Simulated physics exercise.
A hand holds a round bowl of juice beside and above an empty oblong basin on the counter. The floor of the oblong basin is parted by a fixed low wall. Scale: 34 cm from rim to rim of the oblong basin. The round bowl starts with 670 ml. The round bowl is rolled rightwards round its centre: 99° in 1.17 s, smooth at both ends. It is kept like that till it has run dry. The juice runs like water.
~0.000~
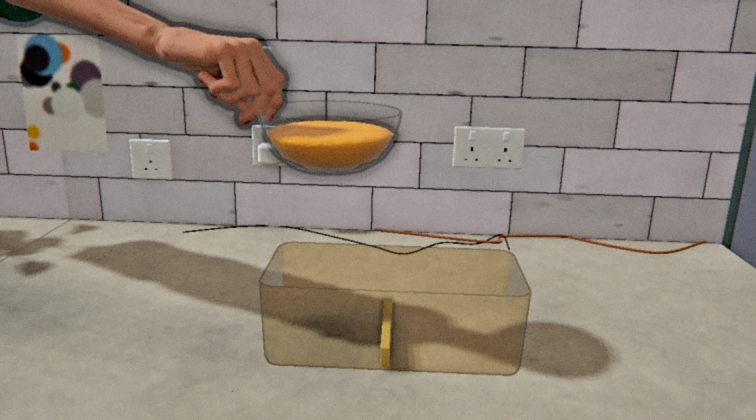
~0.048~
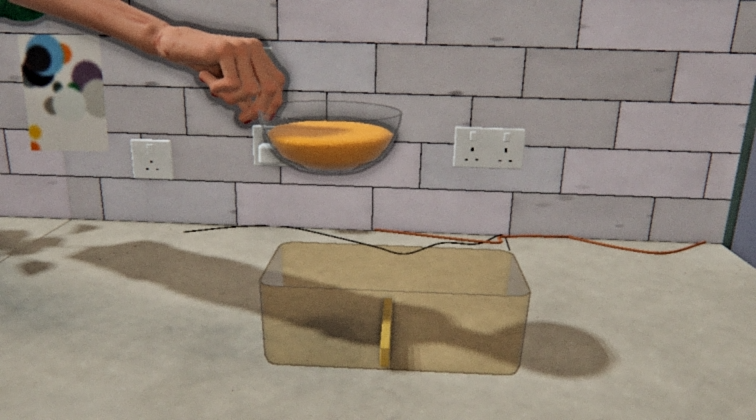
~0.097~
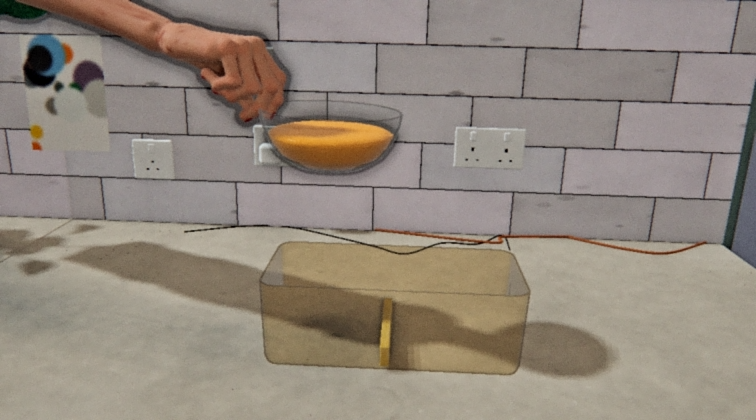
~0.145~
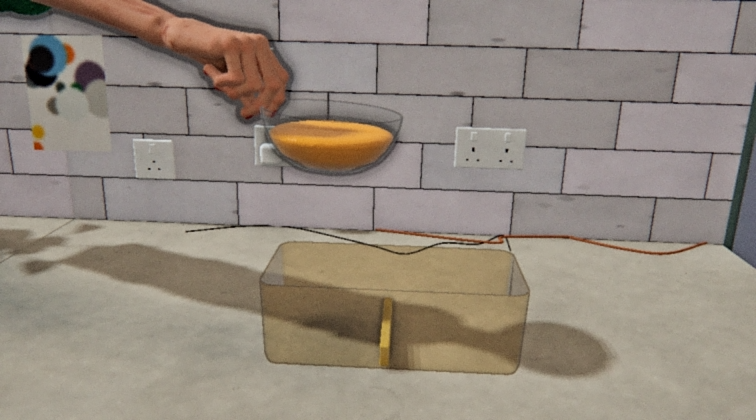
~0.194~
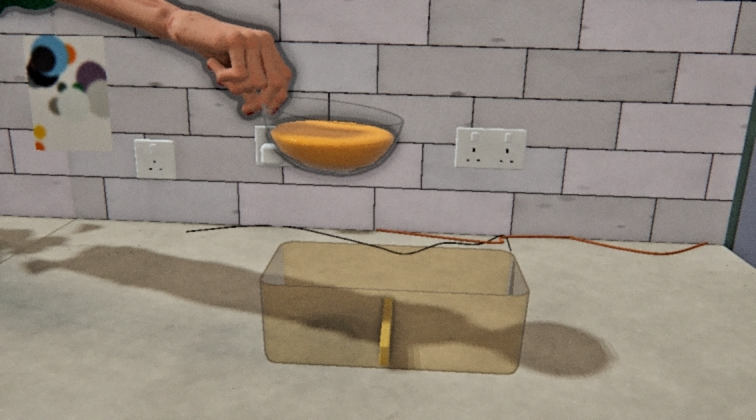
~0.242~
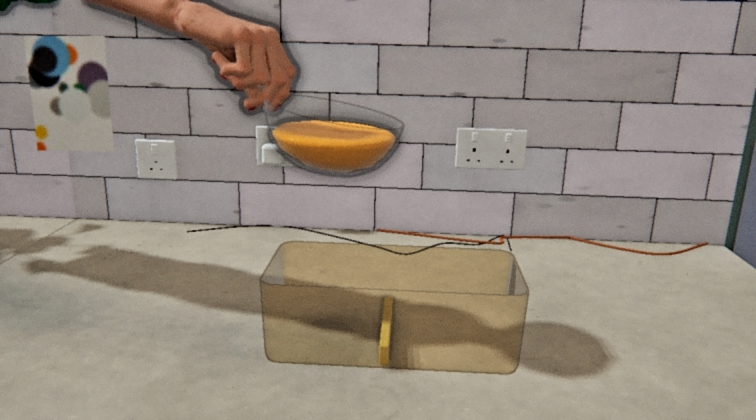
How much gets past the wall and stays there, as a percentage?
The far part has some 86 per cent.
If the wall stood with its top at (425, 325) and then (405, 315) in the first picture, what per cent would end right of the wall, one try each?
In turn about 60 and 80 per cent.
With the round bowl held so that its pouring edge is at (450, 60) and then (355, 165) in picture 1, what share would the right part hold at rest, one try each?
In turn about 75 and 50 per cent.
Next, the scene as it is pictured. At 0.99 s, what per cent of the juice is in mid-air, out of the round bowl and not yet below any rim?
About 12 per cent.
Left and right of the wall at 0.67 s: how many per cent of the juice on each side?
Near 0 on the left, 10 on the right.
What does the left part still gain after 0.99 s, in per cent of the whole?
Near 7 in a hundred.
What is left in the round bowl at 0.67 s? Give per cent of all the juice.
Near 52 in a hundred.
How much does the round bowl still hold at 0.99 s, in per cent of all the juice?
Near 3 in a hundred.
By 0.67 s the tilt is 61° and 52 per cent is still to pour, 0 is left of the wall and 9 right of it.
By 0.99 s the tilt is 93° and 3 per cent is still to pour, 6 is left of the wall and 79 right of it.
By 1.31 s the tilt is 99° and 0 per cent is still to pour, 12 is left of the wall and 87 right of it.
By 1.67 s the tilt is 99° and 0 per cent is still to pour, 13 is left of the wall and 86 right of it.
At rest 13 per cent lies left of the wall, 86 right of it and 1 outside.
